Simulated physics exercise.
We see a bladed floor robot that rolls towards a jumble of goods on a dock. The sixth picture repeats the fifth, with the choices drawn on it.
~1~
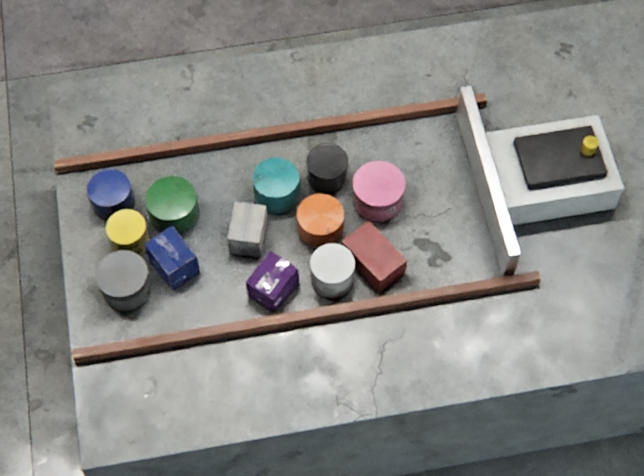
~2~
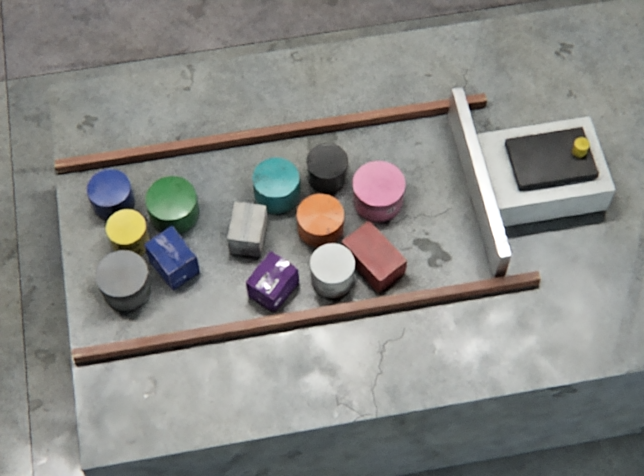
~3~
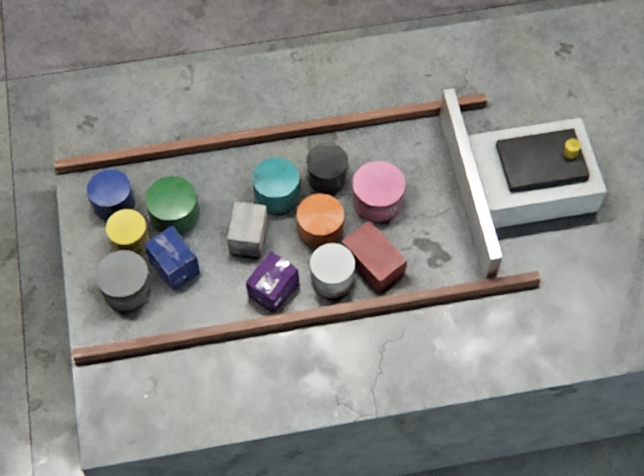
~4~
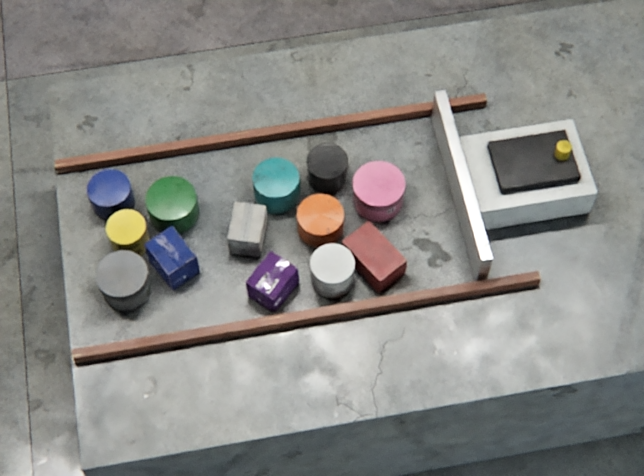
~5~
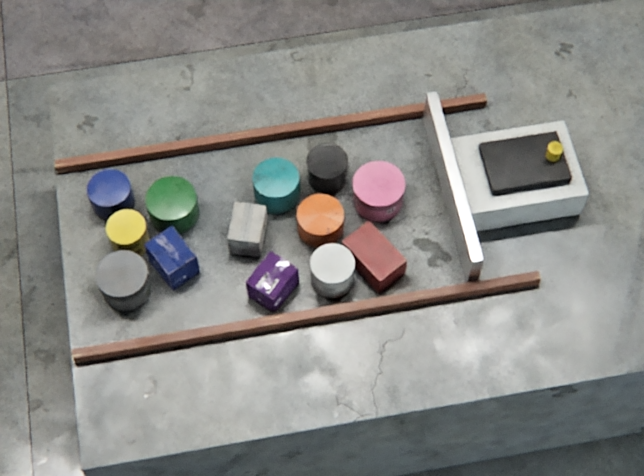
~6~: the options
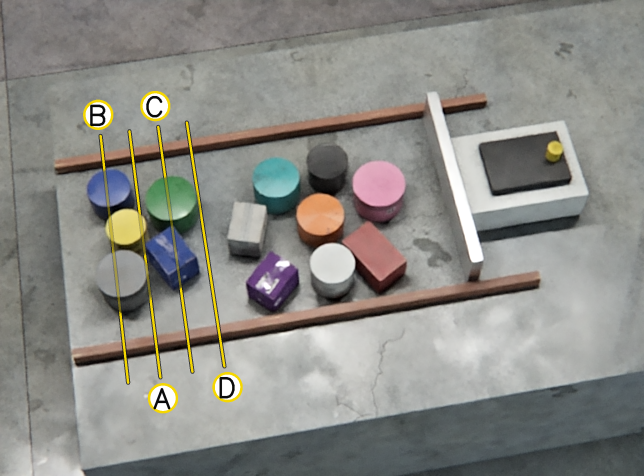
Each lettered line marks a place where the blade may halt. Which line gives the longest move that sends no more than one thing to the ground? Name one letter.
At D, and not beyond.
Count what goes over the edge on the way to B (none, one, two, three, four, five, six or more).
In all, six or more.
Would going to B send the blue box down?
Yes.
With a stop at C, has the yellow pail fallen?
By then, yes.
On the marked copy, A at (144, 247); B at (114, 252); C at (174, 243); D at (205, 238).
Following D. Soon after the start, robot (430, 177); purple parcel (267, 283); white pail (315, 274).
Later, robot (340, 191); blue box (164, 256); green canister (162, 210).
In the end, robot (273, 202); yellow pail (60, 245); grey pail (71, 304); none fallen.
As for the rest, A drops six; B drops ten; C drops two.
